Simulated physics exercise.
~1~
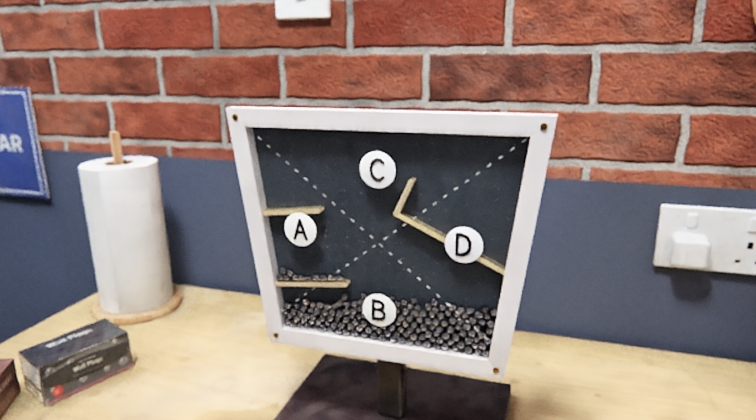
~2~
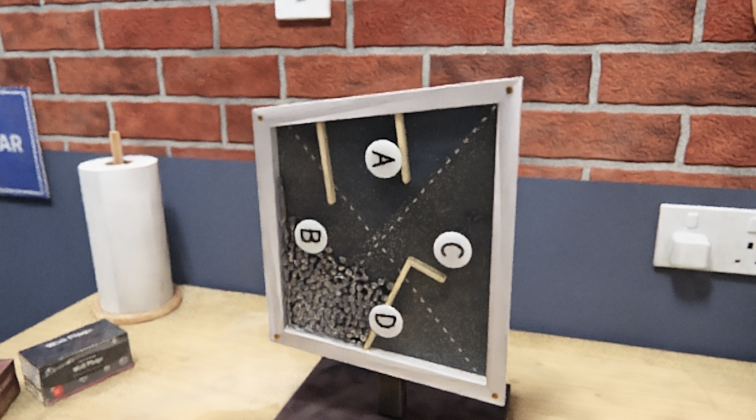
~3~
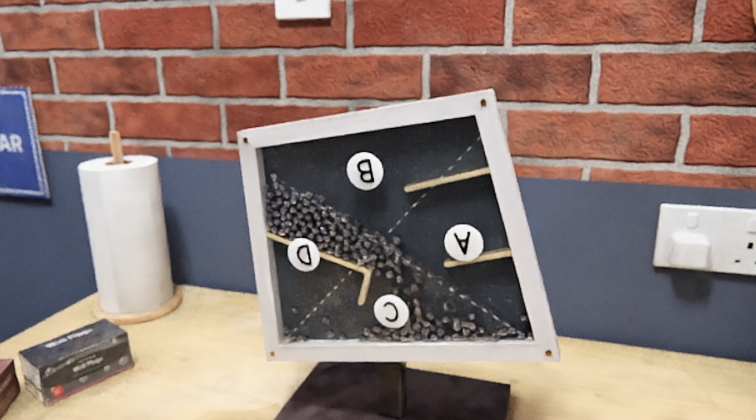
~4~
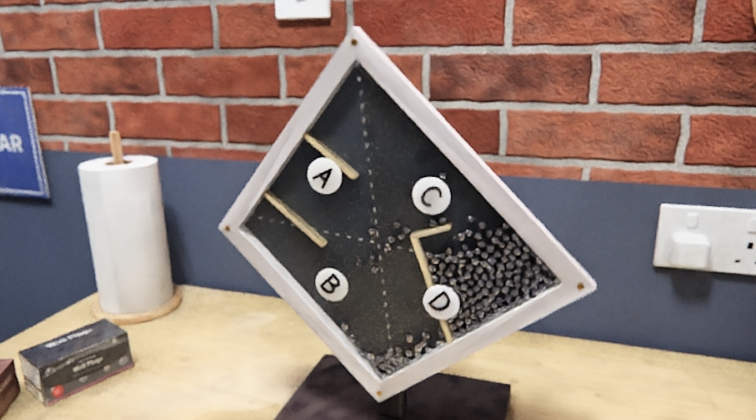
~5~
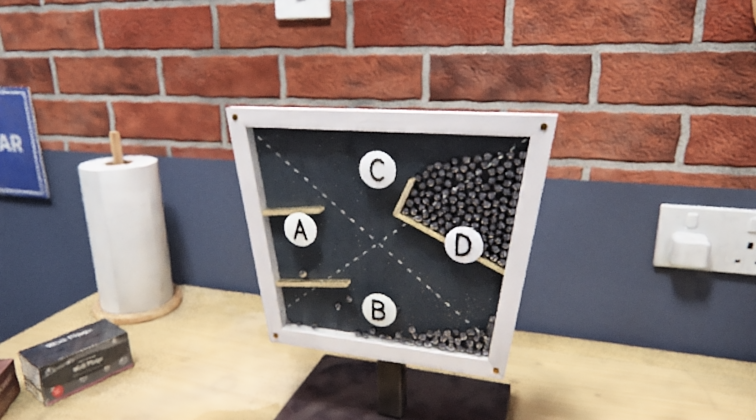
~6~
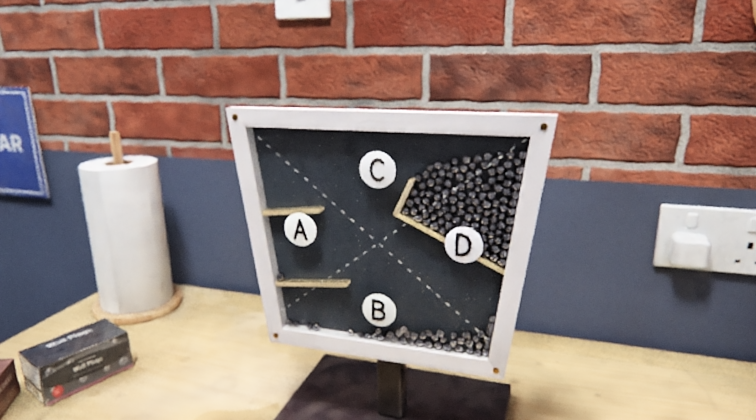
On a wooden counter by a brick wall, a white-framed case of small dark balls turned nearly upside down, then swung back level, leaving most of the balls piled on the slanted ledge around D and the rest along the bottom.
